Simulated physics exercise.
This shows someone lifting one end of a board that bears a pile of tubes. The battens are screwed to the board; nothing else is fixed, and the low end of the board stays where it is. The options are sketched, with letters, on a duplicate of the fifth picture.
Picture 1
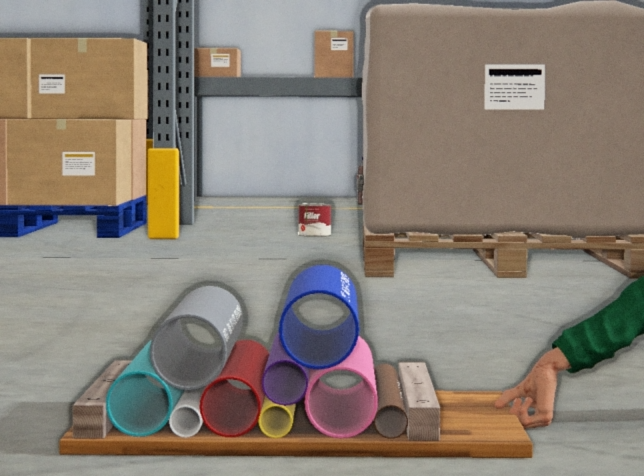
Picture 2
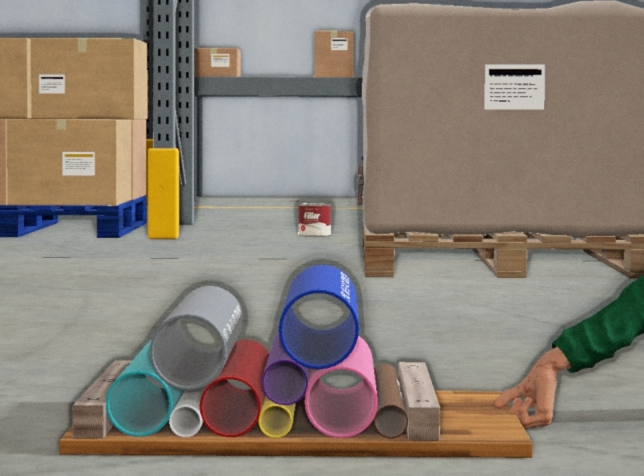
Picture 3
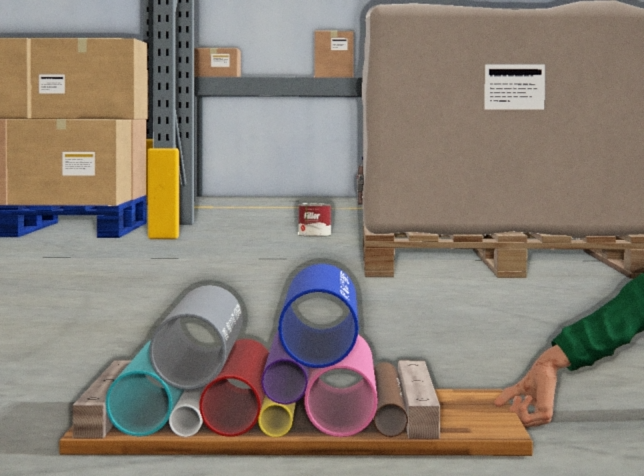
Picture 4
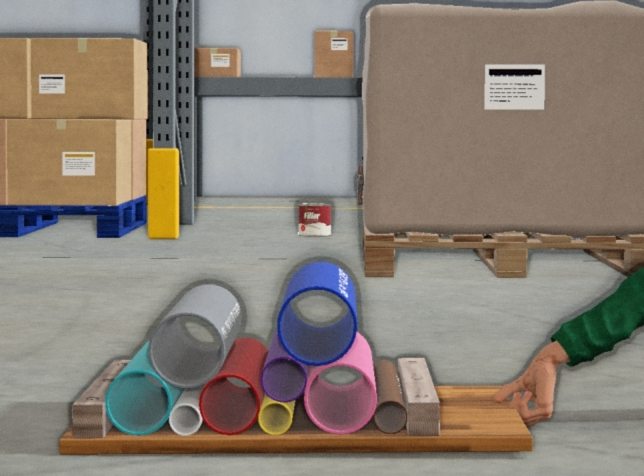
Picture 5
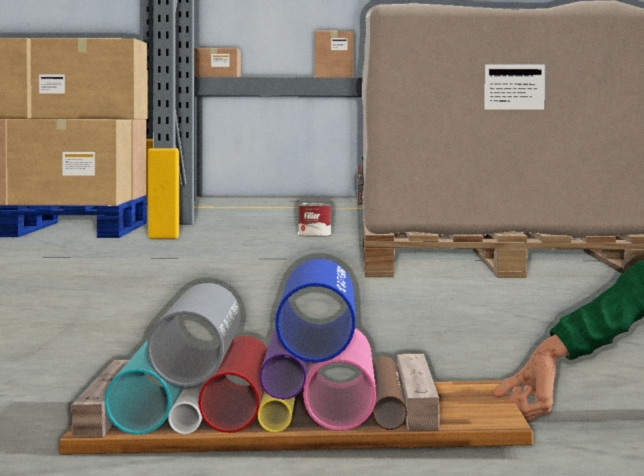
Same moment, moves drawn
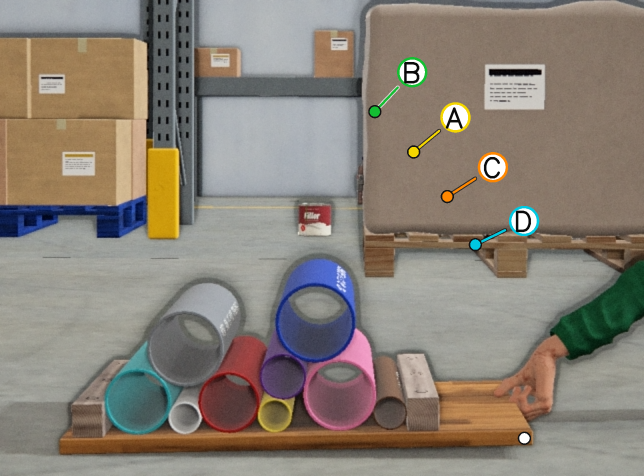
Board bearing stacked coloured tubes between two end blocks staying almost still as a green-sleeved hand grips its right end.
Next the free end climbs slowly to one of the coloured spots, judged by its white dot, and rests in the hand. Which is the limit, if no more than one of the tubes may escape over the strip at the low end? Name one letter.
Stop at C.
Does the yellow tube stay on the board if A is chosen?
The yellow tube: Yes.
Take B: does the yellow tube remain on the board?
The yellow tube: Yes.
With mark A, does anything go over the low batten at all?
Yes.
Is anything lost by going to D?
No, at D.
On the marked copy, A at (414, 152); B at (375, 112); C at (447, 197); D at (475, 245); the white dot at (524, 438).
Following C. Soon after the start, board at 19°.
Later, board at 33°.
In the end, board at 33°, none over the low batten.
As for the rest, A two over the low batten (grey, blue); B two over the low batten (grey, blue); D none over the low batten.
